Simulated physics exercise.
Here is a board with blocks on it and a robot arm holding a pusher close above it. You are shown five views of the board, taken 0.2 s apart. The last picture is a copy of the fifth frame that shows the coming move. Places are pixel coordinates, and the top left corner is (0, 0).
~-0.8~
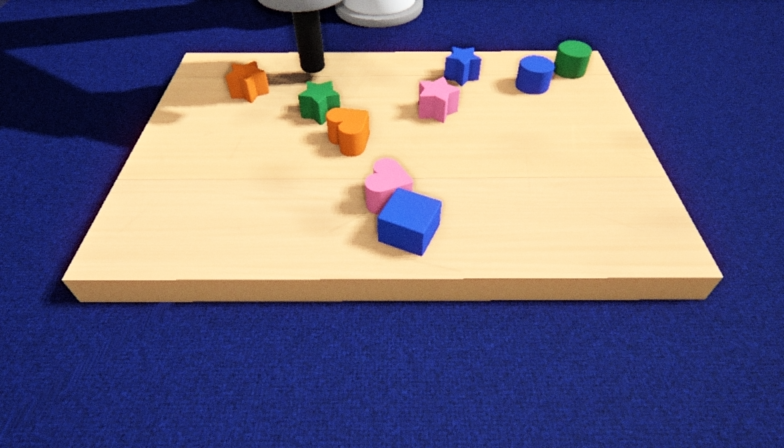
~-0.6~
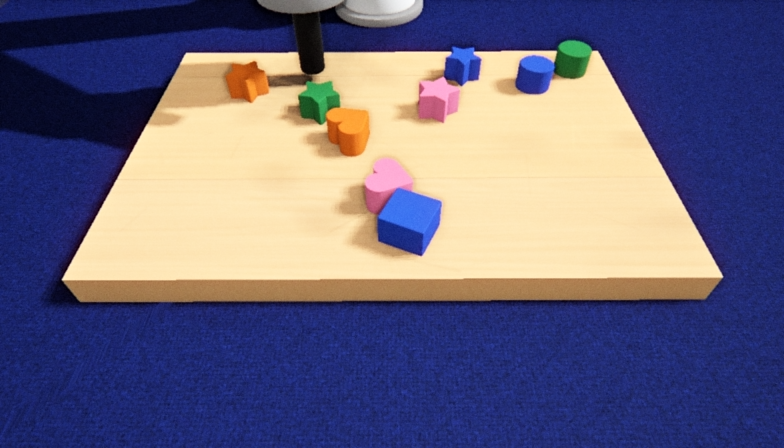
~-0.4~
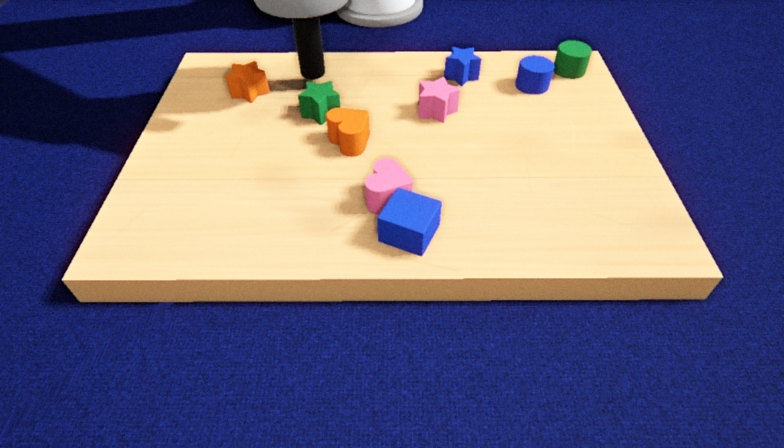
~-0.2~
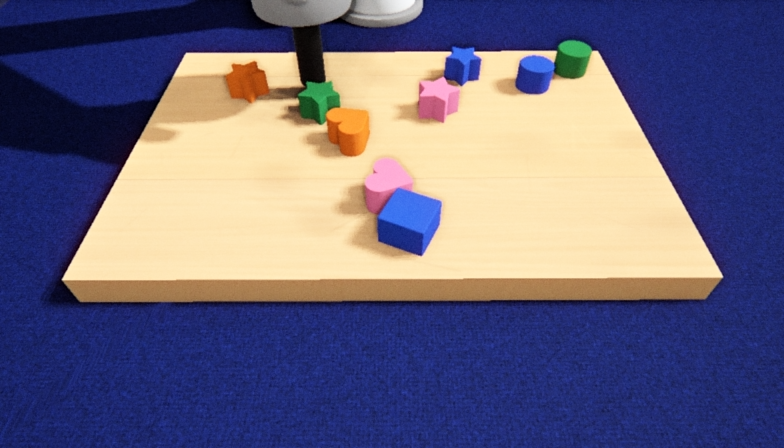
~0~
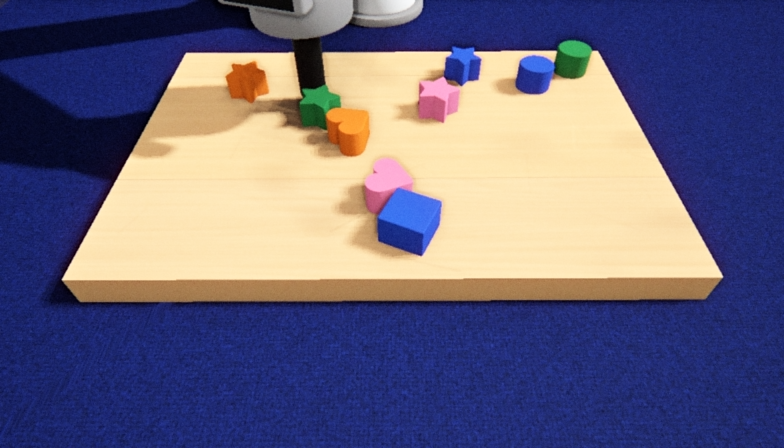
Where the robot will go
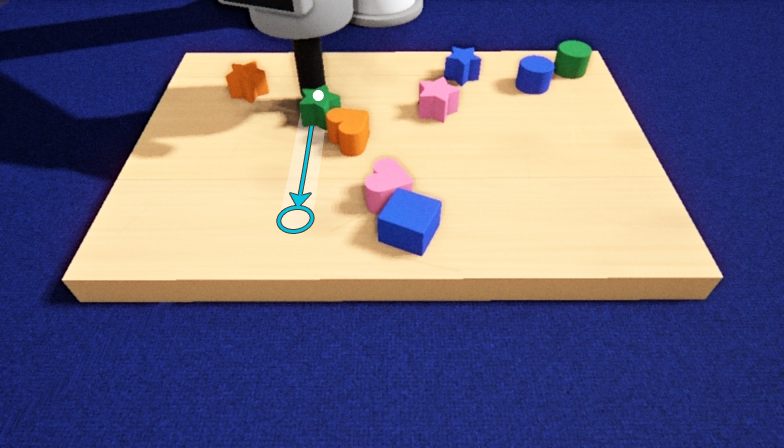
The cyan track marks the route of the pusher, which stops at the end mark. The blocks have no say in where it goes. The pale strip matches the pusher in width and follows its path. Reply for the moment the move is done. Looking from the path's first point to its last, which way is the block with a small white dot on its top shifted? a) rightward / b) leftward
I'll go with b - leftward.
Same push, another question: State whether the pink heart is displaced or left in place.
At the end of the path, the pink heart remains in its old spot.
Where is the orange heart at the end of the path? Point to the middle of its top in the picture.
At (364, 140).
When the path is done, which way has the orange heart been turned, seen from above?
From above, counter-clockwise.
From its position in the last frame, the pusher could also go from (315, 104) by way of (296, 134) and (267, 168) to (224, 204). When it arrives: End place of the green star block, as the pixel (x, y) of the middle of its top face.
Close to (312, 127).
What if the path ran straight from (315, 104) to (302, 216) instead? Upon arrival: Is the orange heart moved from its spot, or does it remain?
Somewhere new.
The drawn path runs straight from (315, 104) to (295, 219); the dot is on the green star block.
What follows on the original path. One third of the way, pusher at (308, 128); green star block at (315, 131); orange heart at (360, 133), turned 50° anticlockwise.
Two thirds of the way, pusher at (302, 165); green star block at (323, 164), turned 35° anticlockwise; orange heart at (364, 140), turned 90° anticlockwise.
At the end, pusher at (293, 209); orange star block not moved; green star block at (330, 174), turned 85° anticlockwise; orange heart at (364, 140), turned 90° anticlockwise; pink heart not moved.
